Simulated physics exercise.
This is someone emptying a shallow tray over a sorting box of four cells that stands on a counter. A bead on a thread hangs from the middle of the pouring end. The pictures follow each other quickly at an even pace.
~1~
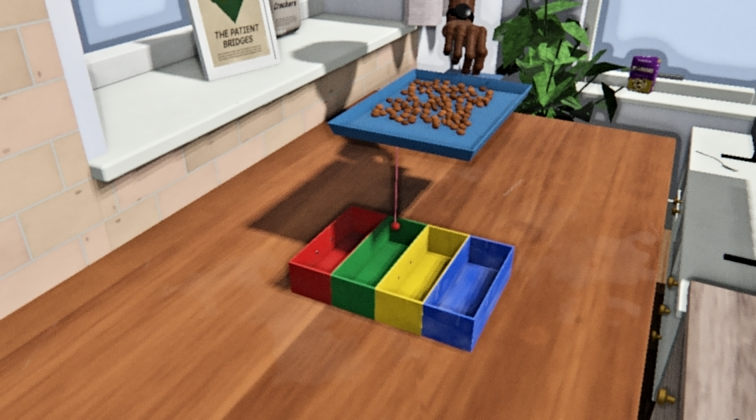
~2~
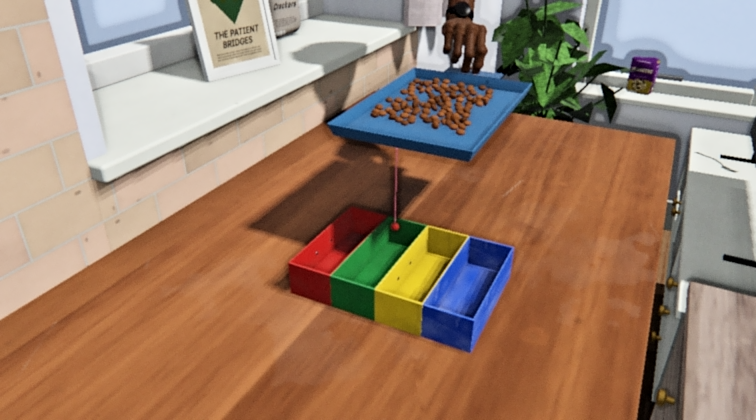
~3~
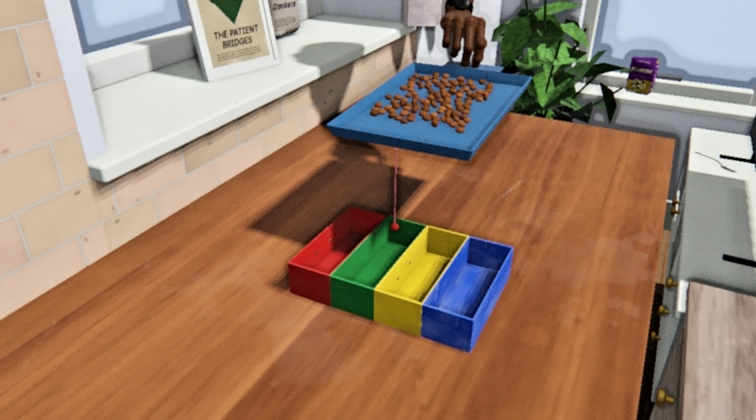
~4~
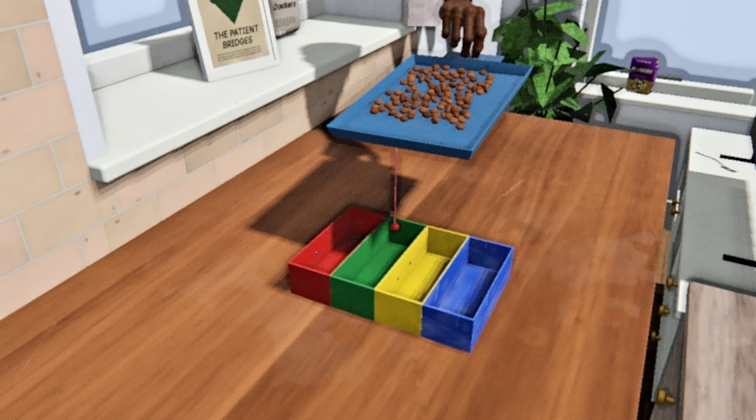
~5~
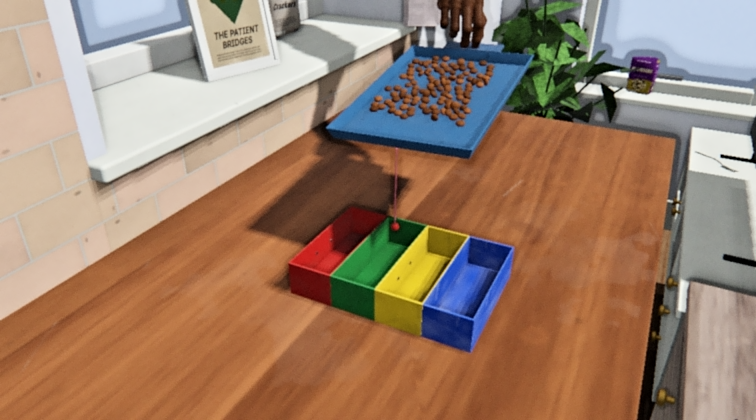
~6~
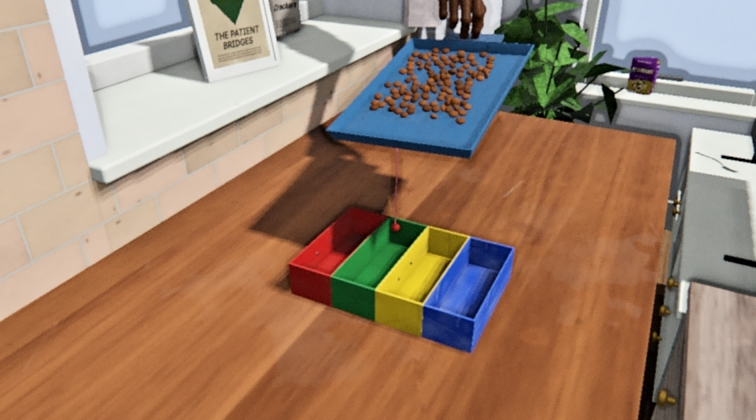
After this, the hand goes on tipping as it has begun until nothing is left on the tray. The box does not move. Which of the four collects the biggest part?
Fullest: The red cell.
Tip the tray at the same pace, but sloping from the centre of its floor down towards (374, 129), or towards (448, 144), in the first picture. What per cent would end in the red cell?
The first gives 60 %, the second 0 %.
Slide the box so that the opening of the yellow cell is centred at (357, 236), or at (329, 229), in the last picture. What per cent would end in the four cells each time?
In turn 100 and 90 in a hundred.
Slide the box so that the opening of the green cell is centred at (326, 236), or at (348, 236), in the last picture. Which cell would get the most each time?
In turn: The cell in green; green.
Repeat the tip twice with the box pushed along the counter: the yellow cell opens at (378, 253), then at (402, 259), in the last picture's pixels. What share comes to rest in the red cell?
Near 30 % and 50 %.
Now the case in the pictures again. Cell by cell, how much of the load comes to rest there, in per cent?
In per cent, red cell 60, green cell 20, yellow cell 0 and blue cell 0.
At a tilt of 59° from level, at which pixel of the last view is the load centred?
Around (365, 134).
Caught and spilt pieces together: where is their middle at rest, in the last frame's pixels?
Around (341, 266).
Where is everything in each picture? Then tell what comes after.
In the first frame, corners of the pouring end at (334, 122) and (470, 148), level; middle of the load at (441, 105), bits of dog kibble; bead on its thread at (395, 226); red cell at (311, 280); green cell at (353, 294); yellow cell at (399, 309); blue cell at (448, 324).
In the second frame, corners of the pouring end at (333, 123) and (470, 149), level; middle of the load at (440, 104).
In the third frame, corners of the pouring end at (333, 124) and (469, 148), tipped barely, lowest at the left corner; middle of the load at (440, 100).
In the fourth frame, corners of the pouring end at (332, 125) and (469, 147), tipped a little, lowest at the left corner; middle of the load at (440, 95).
In the fifth frame, corners of the pouring end at (332, 126) and (469, 147), tipped a little, lowest at the left corner; middle of the load at (440, 89).
In the sixth frame, corners of the pouring end at (332, 128) and (469, 147), tipped a little, lowest at the left corner; middle of the load at (440, 84); red cell at (311, 282); green cell at (353, 295); yellow cell at (399, 310); blue cell at (448, 326).
Soon, tray tipped steeply; most on the tray; a stray few in the red cell; about a quarter falling or outside the box.
A while on, tray tipped right over; a small part on the tray; about a third in the red cell; a small part in the green cell; about a third falling or outside the box.
Towards the end, tray tipped past a quarter turn; about two thirds in the red cell; about a quarter in the green cell; a stray few in the yellow cell; about a quarter falling or outside the box.
Finally, tray tipped past a quarter turn; about two thirds in the red cell; about a quarter in the green cell; a stray few in the yellow cell; none in the blue cell; about a quarter outside the box.
